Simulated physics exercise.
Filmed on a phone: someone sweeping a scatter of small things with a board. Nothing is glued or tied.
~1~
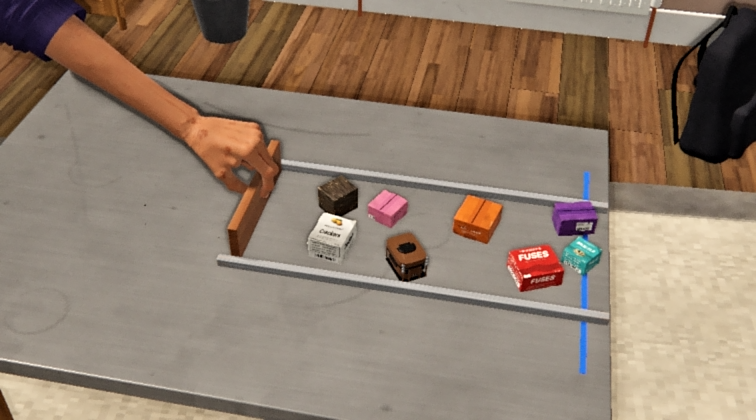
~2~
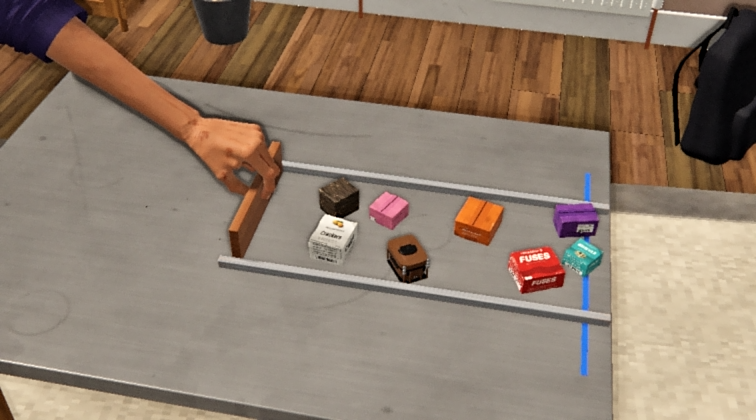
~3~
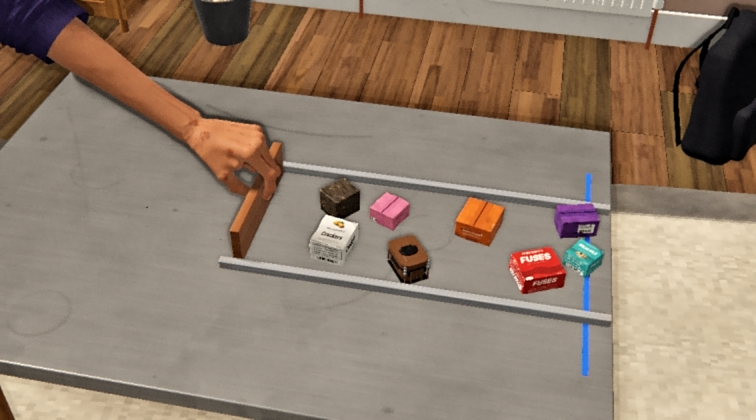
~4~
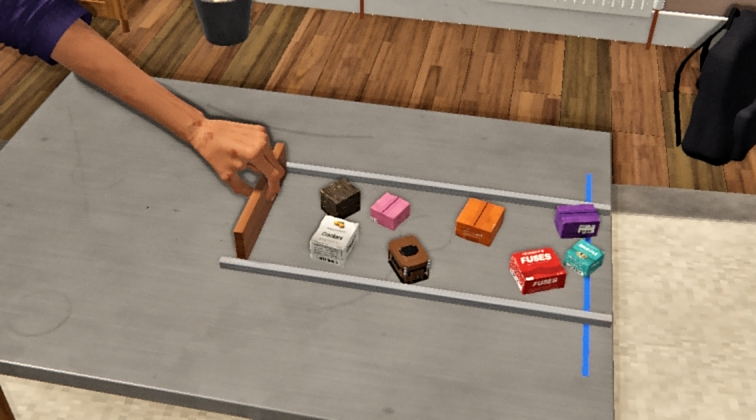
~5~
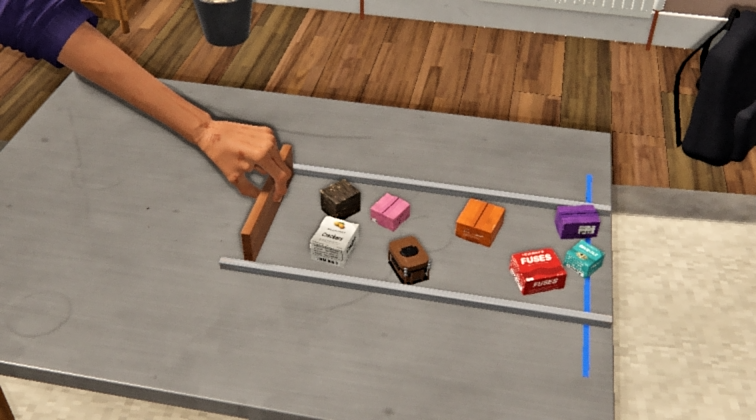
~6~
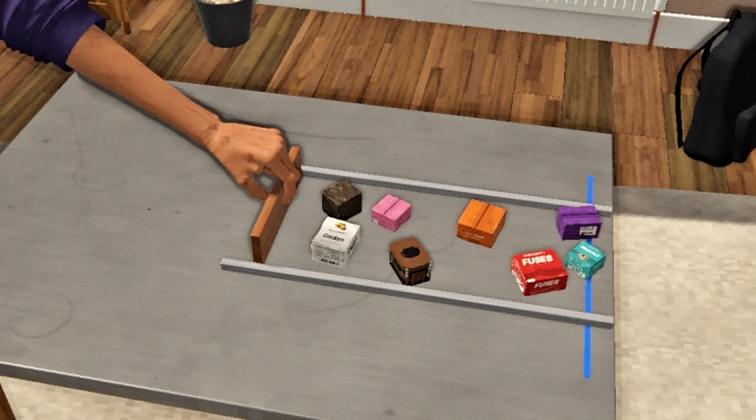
A grey tabletop above a wooden floor is seen from above at an angle, the view almost steady. Two pale rails flank eight small boxes: black, white, pink, brown and orange, then red, purple and turquoise near a blue line at the right. A hand at the left holds a brown board upright between the rails and slides it slightly rightward, while the boxes stay in place.
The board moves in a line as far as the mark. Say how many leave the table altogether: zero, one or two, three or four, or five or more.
As it turns out, the number that fall off is five or more.
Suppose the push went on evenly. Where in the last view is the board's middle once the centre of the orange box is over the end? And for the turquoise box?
At (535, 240) for the orange box; at (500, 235) for the turquoise box.
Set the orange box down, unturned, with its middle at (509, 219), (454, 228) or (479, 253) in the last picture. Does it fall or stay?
In that order, it goes over; comes down; falls.
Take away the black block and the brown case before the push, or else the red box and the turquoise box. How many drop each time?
It would be 4 and 4.
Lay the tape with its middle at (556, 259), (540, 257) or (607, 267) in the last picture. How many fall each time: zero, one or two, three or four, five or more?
For each place: Three or four; 3 or 4; five or more.
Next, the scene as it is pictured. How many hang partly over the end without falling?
It comes to 2.
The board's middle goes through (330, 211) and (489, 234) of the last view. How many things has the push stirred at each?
The counts are 2 and 8.
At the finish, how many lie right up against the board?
The number is 2.
Soon after, none off yet; turquoise box at rest near (585, 260); purple box at rest near (578, 223); red box at rest near (539, 272).
Then, none off yet; turquoise box moved a little near (598, 259); purple box moved a little near (599, 225); red box moved about its own width near (569, 271).
By the end, the number that fall off is five or more; fallen, pink box, brown case, orange box, red box, purple box and turquoise box.
